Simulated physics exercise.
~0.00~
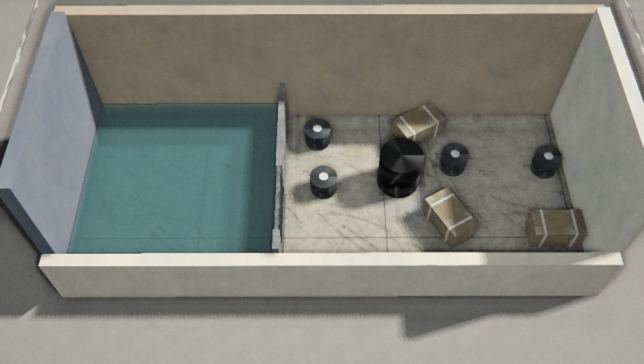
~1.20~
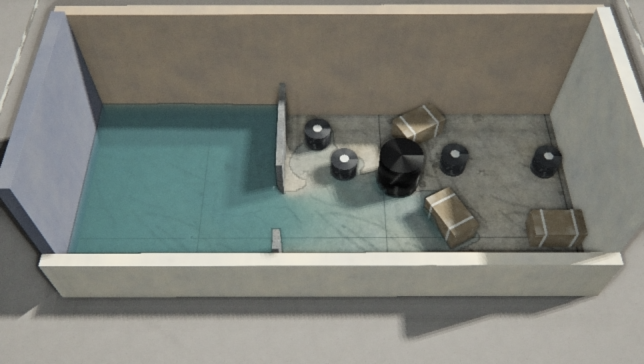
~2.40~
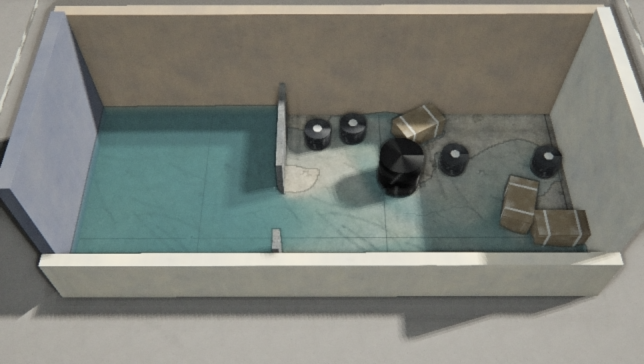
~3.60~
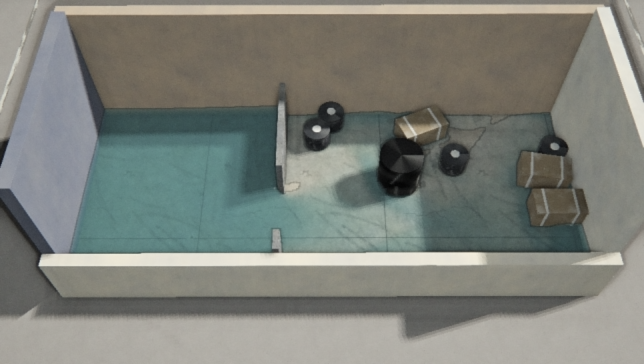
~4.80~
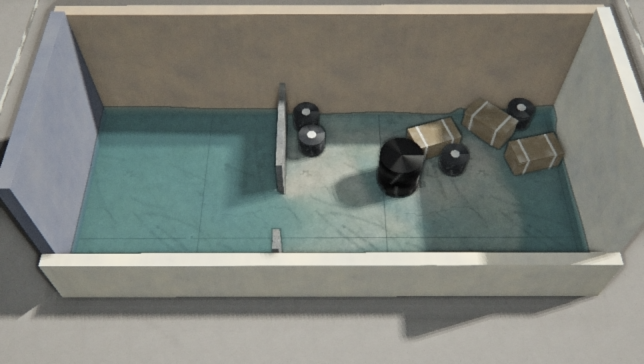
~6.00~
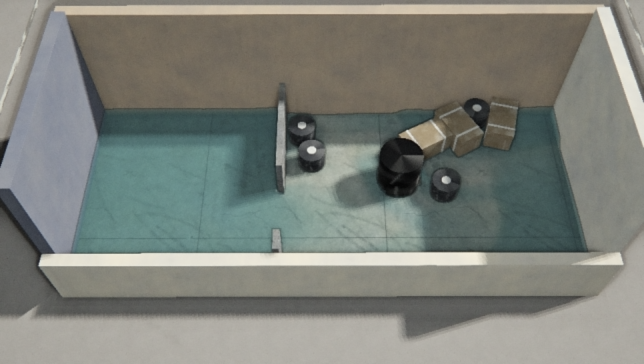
The video shows a walled enclosure where teal water from the left room spreads through a gap in the dividing wall across the right room's floor, shifting dark drums and wooden crates upright, until the crates cluster along the back wall and two drums sit beside the divider.
